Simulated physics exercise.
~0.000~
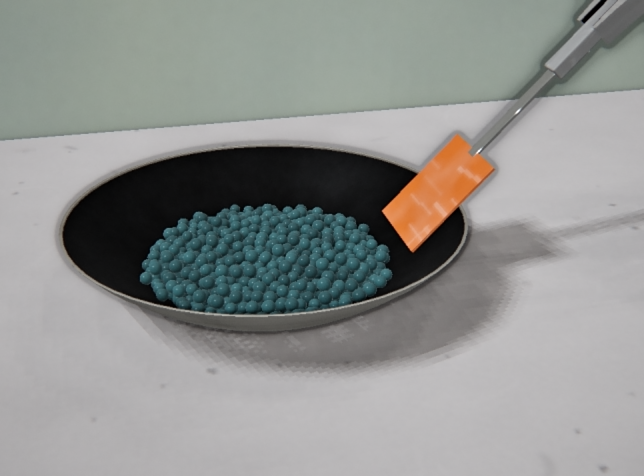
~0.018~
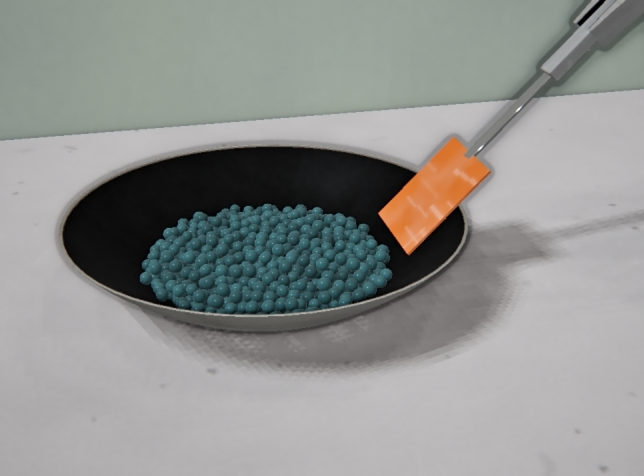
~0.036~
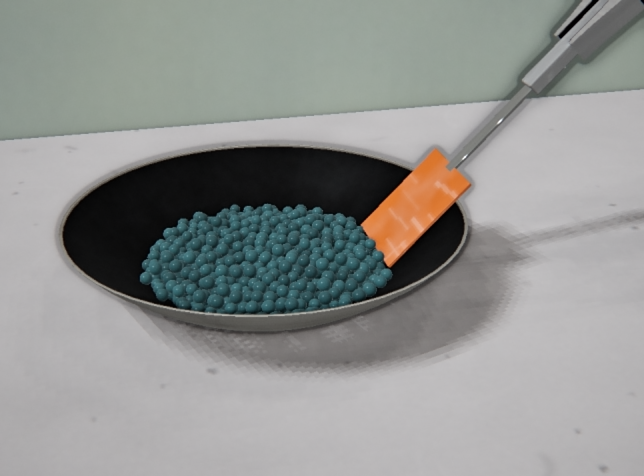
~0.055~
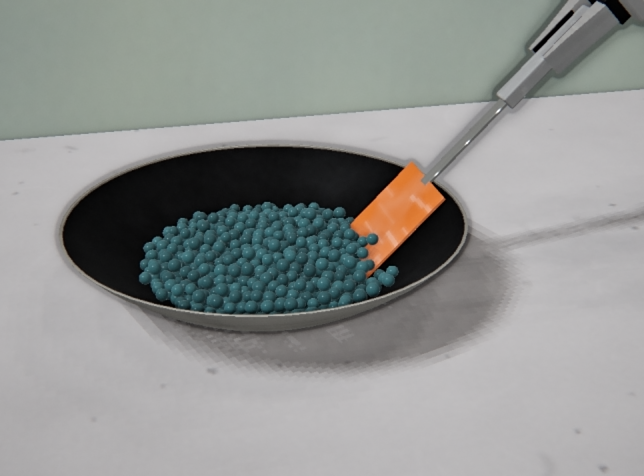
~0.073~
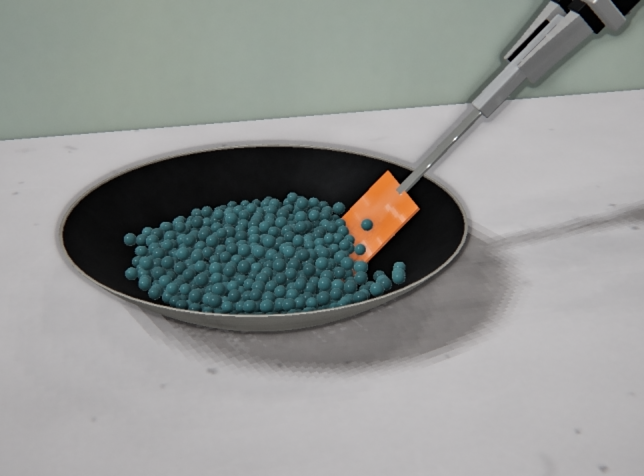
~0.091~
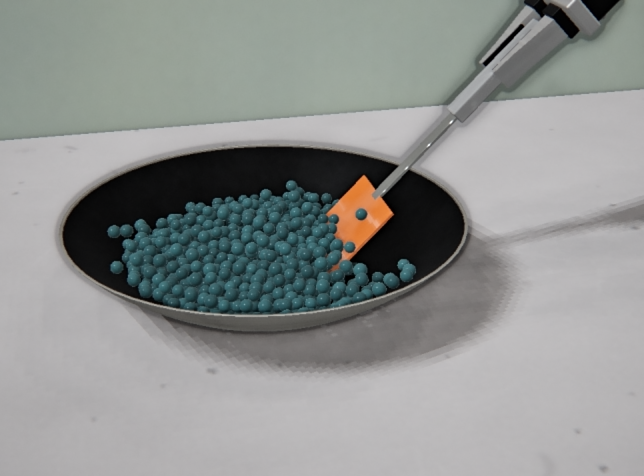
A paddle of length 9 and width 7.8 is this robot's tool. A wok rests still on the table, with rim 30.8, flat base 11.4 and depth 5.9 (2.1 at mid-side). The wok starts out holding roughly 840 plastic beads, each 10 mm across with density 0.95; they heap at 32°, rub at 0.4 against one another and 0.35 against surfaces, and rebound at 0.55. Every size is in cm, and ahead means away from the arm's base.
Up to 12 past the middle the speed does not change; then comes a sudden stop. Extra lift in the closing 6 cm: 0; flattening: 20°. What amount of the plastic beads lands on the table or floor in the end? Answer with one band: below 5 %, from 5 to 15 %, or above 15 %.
Above 15 %.
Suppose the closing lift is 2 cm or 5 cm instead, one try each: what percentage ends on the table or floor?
Roughly 35 % and then 35 %.
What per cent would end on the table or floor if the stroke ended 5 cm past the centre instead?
Close to 0 per cent would end on the table or floor.
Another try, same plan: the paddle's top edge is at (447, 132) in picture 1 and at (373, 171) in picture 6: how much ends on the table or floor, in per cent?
About 30 per cent.
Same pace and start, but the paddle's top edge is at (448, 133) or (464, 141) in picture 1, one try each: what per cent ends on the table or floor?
First try roughly 40 percent, second try roughly 35 percent.
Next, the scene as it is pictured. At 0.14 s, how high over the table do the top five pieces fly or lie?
Some 7 cm.
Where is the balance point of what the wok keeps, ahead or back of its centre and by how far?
Roughly 3.0 centimetres ahead.
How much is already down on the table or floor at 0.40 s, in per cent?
Close to 25 per cent of the load.
After 0.14 s, sloping 45°, highest piece 8 above the table; 838 in the wok.
After 0.18 s, sloping 41°, highest piece 8 above the table; 838 in the wok.
After 0.40 s, sloping 25°, highest piece 7 above the table; 540 in the wok, 198 on the table or floor, 100 on the blade or in flight.
After 1.45 s, sloping 25°, highest piece 6 above the table; 538 in the wok, 300 on the table or floor.
At rest, 538 in the wok, 300 on the table or floor. That is 36 % on the table or floor.
